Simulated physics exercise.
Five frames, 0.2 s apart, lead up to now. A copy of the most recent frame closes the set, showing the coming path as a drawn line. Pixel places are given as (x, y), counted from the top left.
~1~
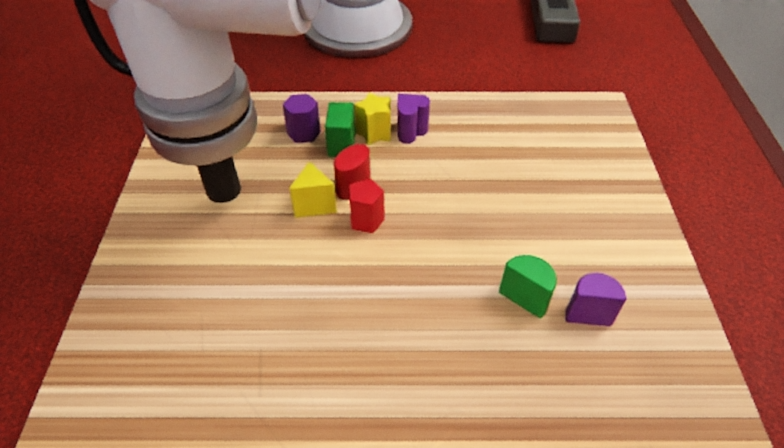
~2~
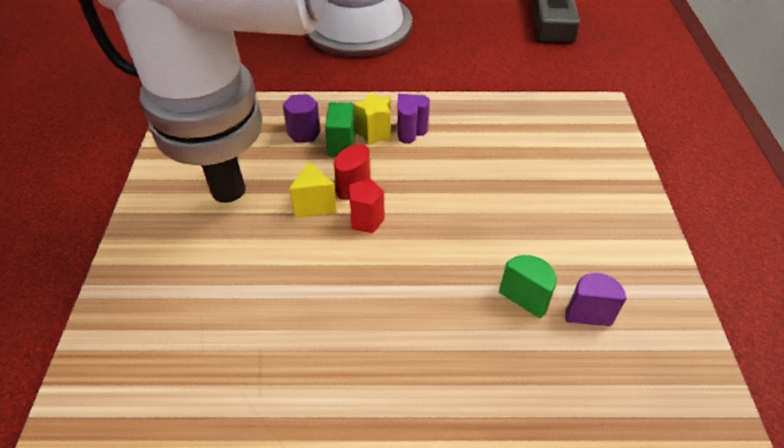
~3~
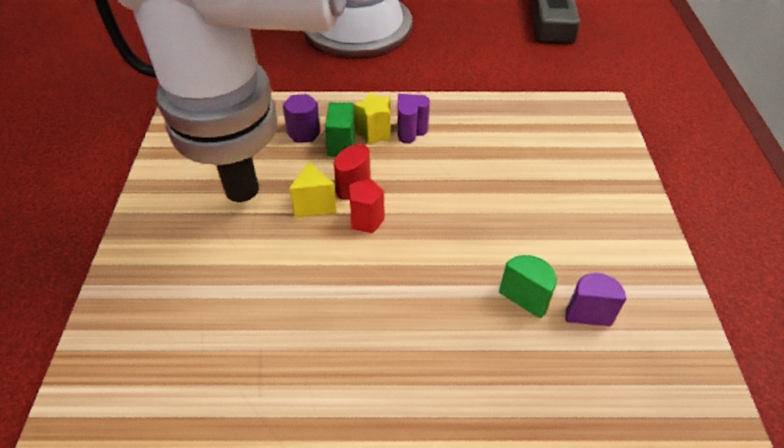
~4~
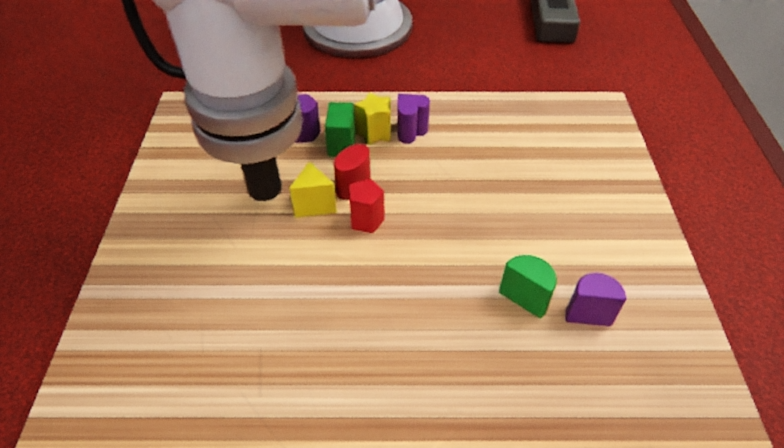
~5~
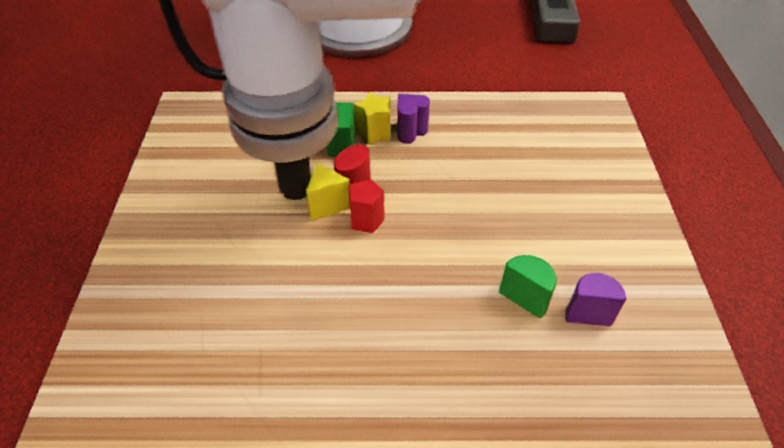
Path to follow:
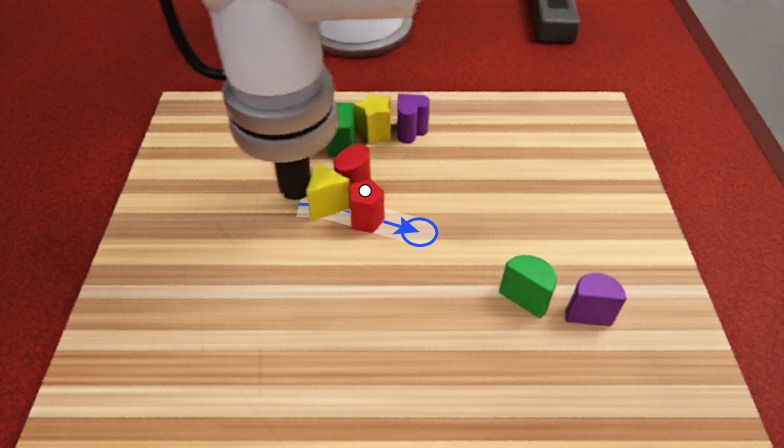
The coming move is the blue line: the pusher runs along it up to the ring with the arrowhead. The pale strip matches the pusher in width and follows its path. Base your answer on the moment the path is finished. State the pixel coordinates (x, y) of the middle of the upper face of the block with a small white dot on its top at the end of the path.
I expect it at (451, 219).
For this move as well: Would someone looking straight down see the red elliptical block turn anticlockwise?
Final answer: Yes.
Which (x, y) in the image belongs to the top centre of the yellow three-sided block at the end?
At (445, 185).
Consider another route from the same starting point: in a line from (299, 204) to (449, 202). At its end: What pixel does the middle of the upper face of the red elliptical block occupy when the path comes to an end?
I'd expect the centre of its top face to be at (378, 150).
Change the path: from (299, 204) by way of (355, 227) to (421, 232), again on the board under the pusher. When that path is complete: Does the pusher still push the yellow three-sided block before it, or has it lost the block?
I expect it to be beside or behind the pusher.
The drawn path runs from (299, 204) through (359, 215) to (420, 232); the dot is on the red pentagon.
The first path, step by step. One third of the way, pusher (339, 193); yellow three-sided block (369, 179), turned 25° anticlockwise; red elliptical block (364, 153), turned 40° anticlockwise; red pentagon (385, 197), turned 50° clockwise.
Two thirds of the way, pusher (379, 205); yellow three-sided block (410, 185); red elliptical block (366, 152), turned 45° anticlockwise; red pentagon (419, 208), turned 70° clockwise.
At the end, pusher (420, 216); yellow three-sided block (444, 186), turned 40° anticlockwise; green rectangle not moved; red elliptical block (366, 152), turned 45° anticlockwise; red pentagon (451, 219), turned 125° clockwise.
